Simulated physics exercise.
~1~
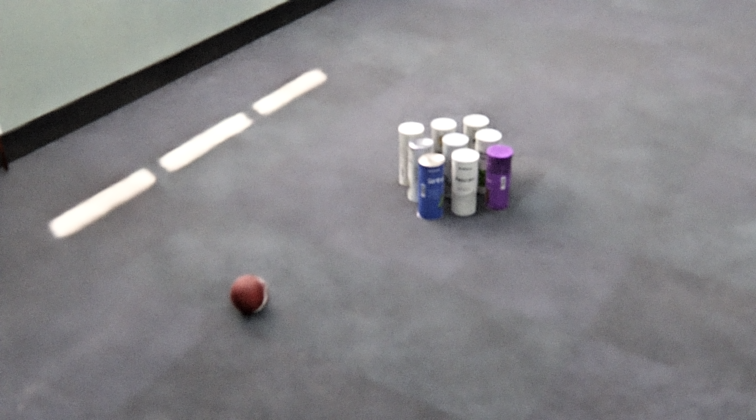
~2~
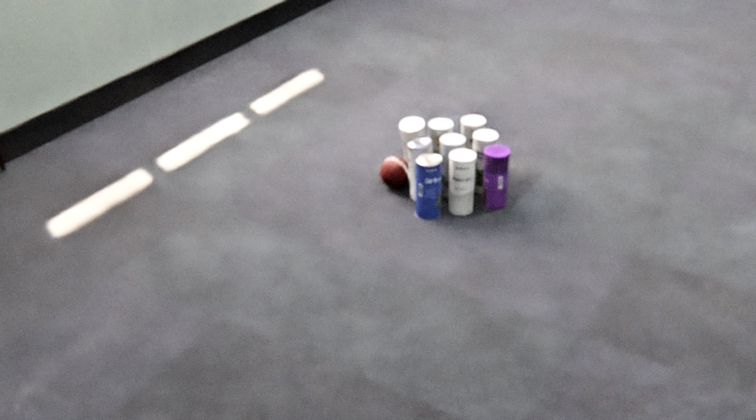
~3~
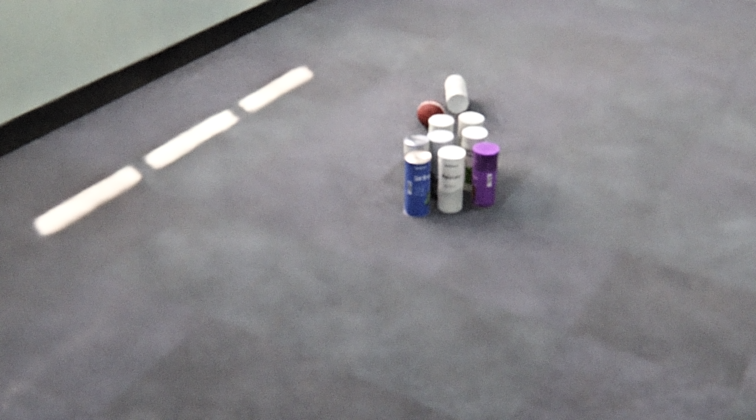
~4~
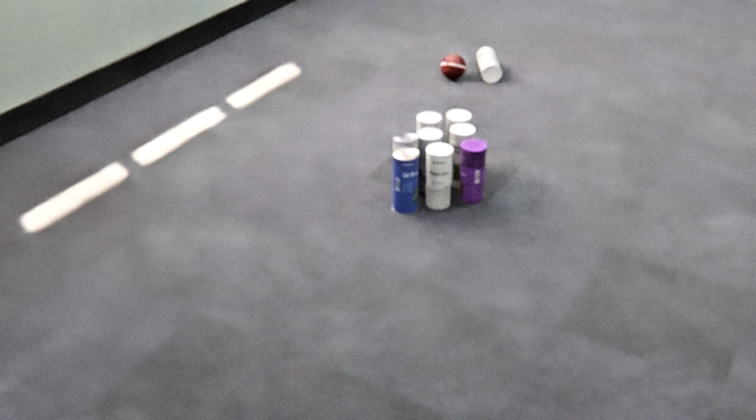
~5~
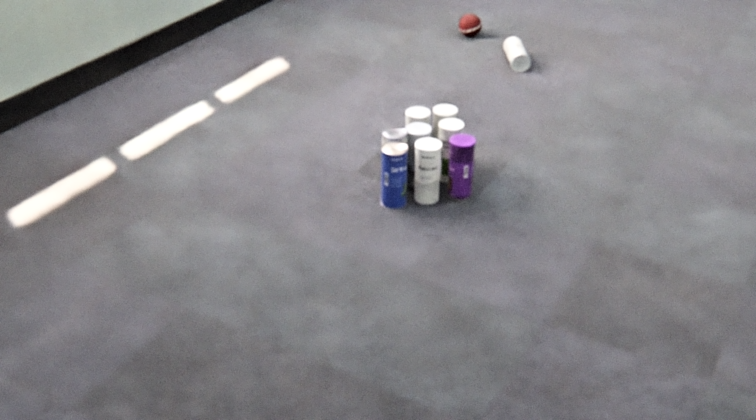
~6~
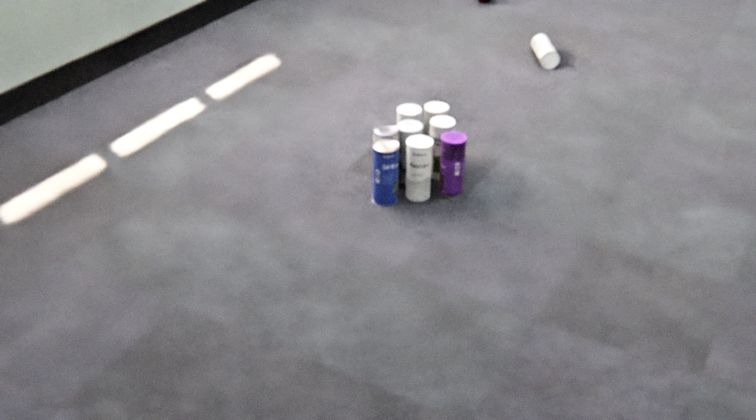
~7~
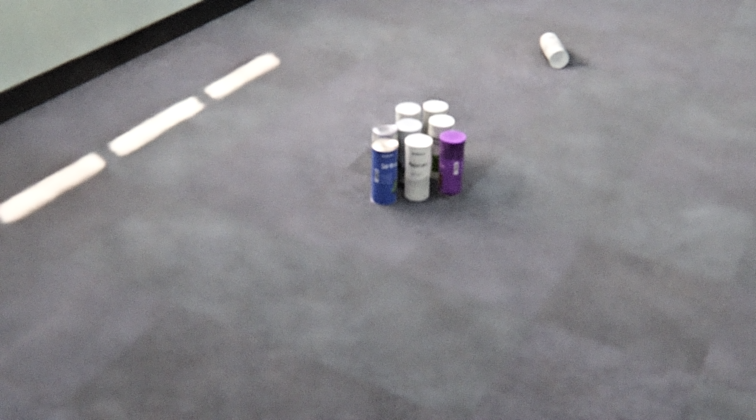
A red ball rolls into grouped canisters, knocks one white one over, and rolls away.
